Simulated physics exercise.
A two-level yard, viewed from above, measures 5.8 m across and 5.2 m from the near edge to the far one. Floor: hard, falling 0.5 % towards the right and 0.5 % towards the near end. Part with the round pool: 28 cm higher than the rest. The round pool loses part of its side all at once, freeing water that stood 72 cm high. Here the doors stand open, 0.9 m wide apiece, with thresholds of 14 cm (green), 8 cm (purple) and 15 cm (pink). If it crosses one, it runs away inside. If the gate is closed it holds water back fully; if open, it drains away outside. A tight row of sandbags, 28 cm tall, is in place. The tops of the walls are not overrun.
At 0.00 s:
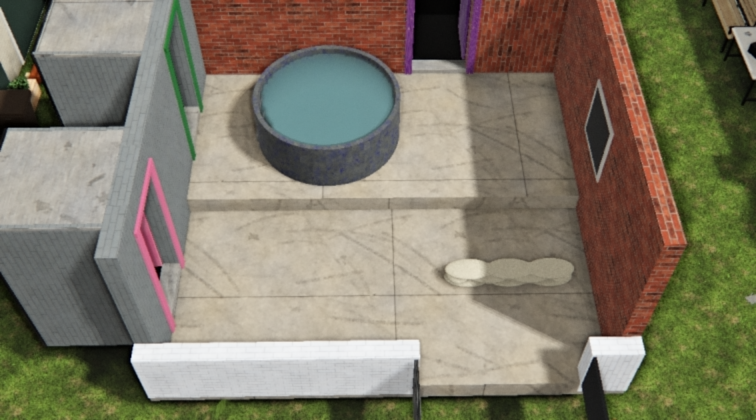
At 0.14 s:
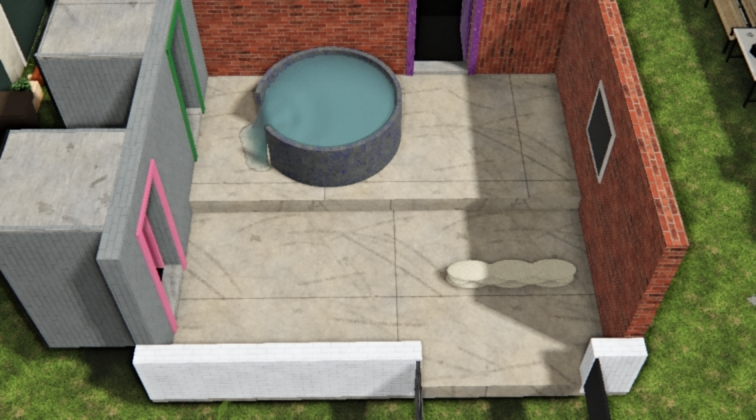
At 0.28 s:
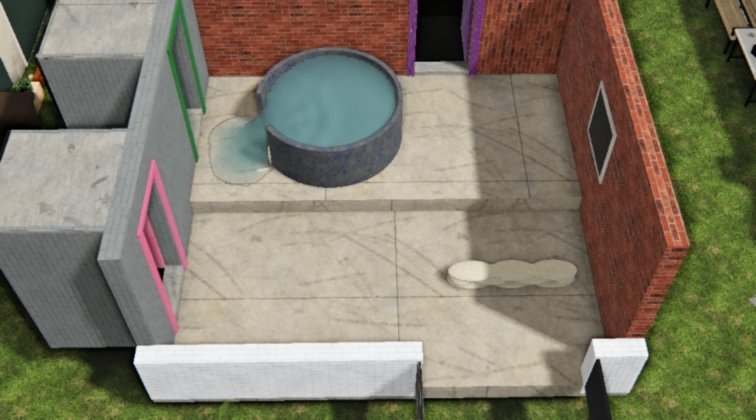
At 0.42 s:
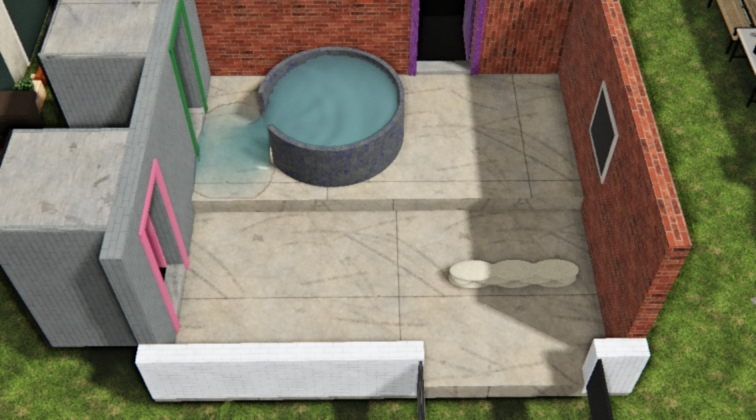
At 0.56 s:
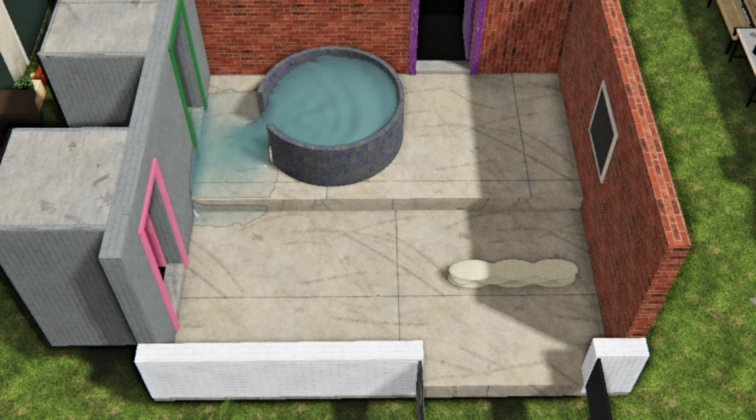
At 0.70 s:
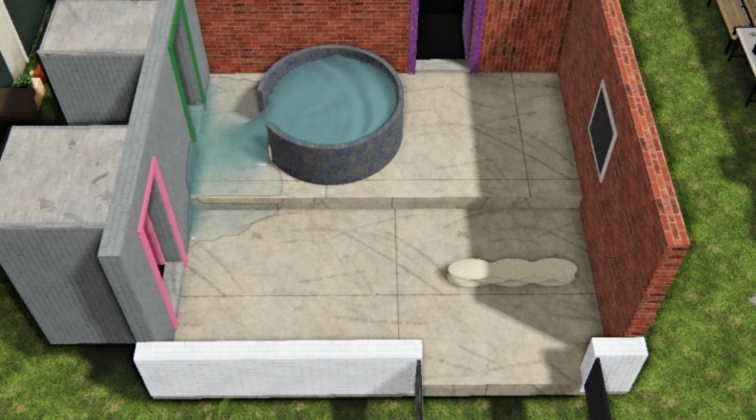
Water bursting from the left side of a round pool, spreading across the upper paving and over the step onto the lower level.
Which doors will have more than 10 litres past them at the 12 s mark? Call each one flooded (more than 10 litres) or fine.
Green door: Flooded, purple door: Fine, pink door: Fine.
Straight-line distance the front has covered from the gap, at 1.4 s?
About 3.8 m.
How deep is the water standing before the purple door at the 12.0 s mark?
Some 1.5 cm.
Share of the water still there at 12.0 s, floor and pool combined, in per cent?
Some 70 out of every hundred parts.
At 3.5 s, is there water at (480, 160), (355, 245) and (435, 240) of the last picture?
Going through the three points: Not yet touched, then not yet touched, then not yet touched.
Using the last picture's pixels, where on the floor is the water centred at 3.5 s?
The water is centred near (300, 173).
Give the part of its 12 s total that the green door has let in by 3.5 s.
About 80 per cent.
After 1.4 s water covers 20 % of the floor and is deepest (44 cm) near (198, 156); green door 39 cm at the sill, 110 L in, purple door not reached, pink door 10 cm at the sill, 0 L in.
After 2.2 s water covers 25 % of the floor and is deepest (36 cm) near (199, 148); green door 32 cm at the sill, 237 L in, purple door not reached, pink door 10 cm at the sill, 0 L in.
After 3.5 s water covers 50 % of the floor and is deepest (29 cm) near (199, 148); green door 26 cm at the sill, 340 L in, purple door 3 cm at the sill, 0 L in, pink door 7 cm at the sill, 0 L in.
After 7.0 s water covers 75 % of the floor and is deepest (17 cm) near (198, 156); green door 15 cm at the sill, 425 L in, purple door 2 cm at the sill, 0 L in, pink door 4 cm at the sill, 0 L in.
After 12.0 s water covers 80 % of the floor and is deepest (12 cm) near (599, 366); green door 8 cm at the sill, 427 L in, purple door 1 cm at the sill, 0 L in, pink door 5 cm at the sill, 0 L in.
